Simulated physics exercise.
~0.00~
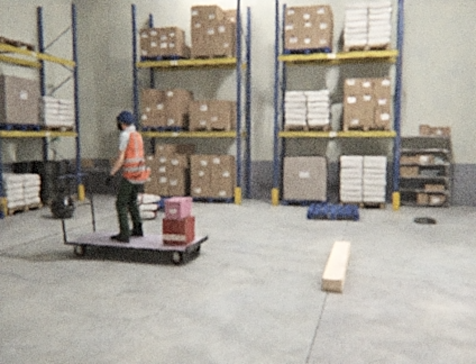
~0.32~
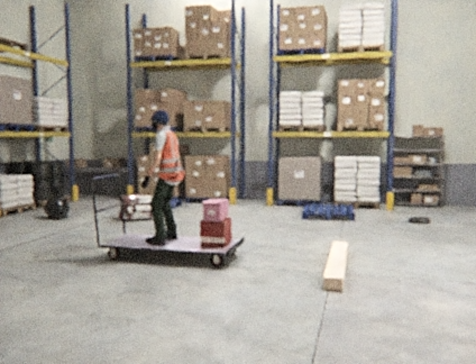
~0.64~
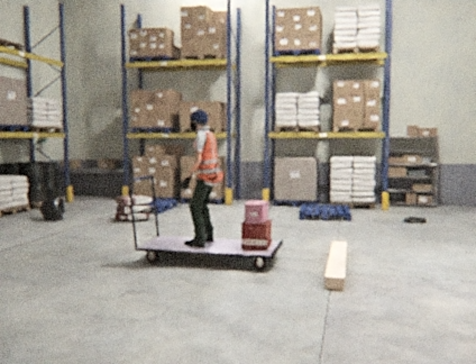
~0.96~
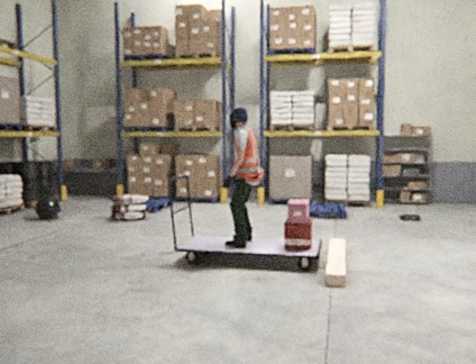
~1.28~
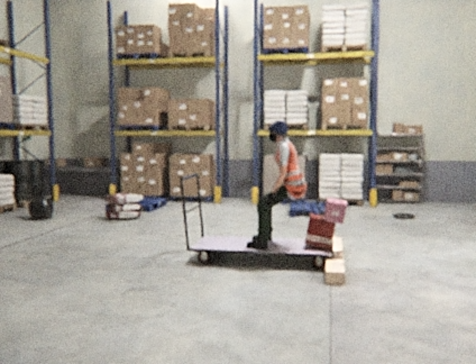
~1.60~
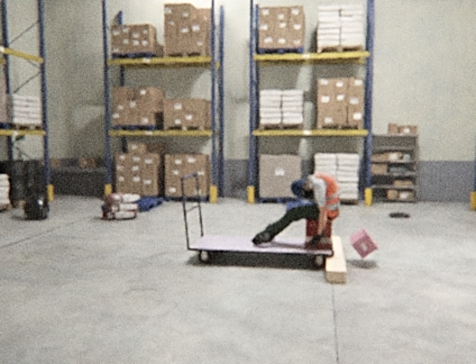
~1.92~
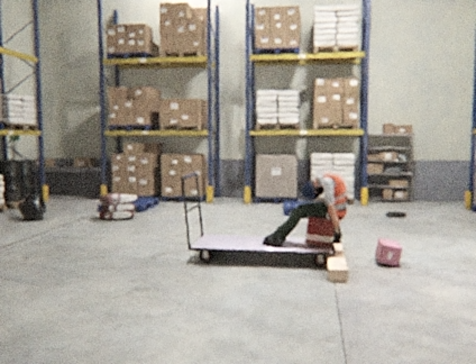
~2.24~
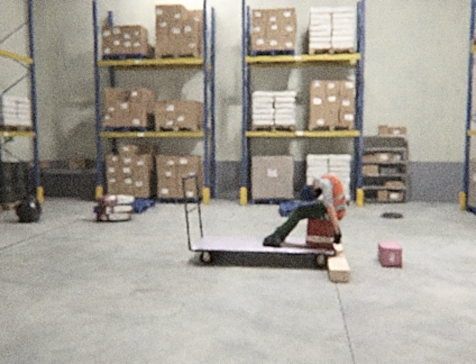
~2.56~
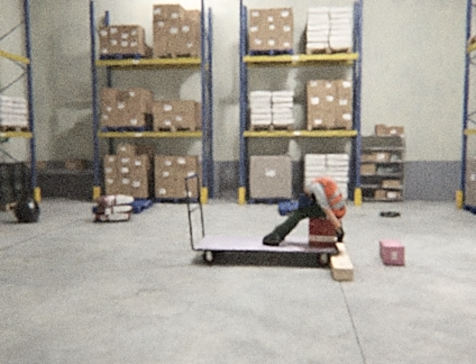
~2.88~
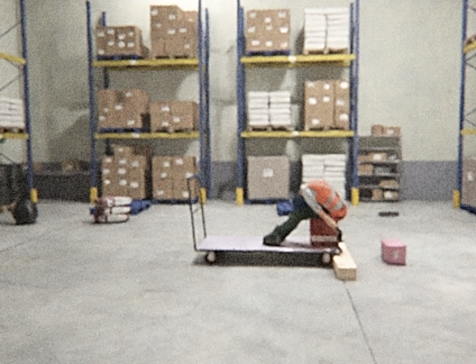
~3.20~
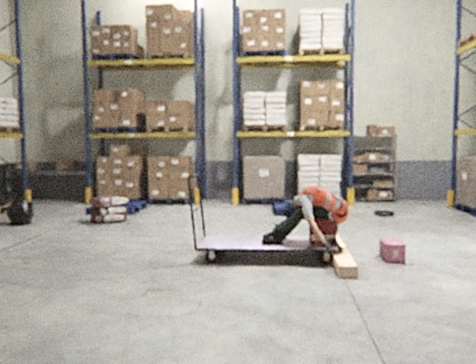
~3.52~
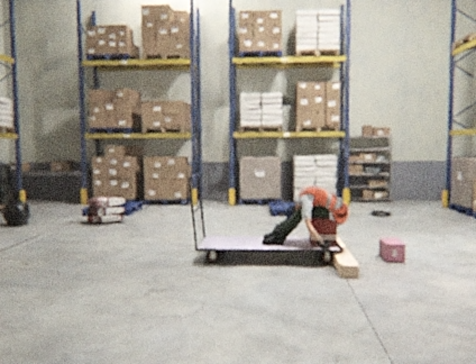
In a warehouse, a trolley carrying a worker hits a kerb, pitching him forward and a pink tote off.
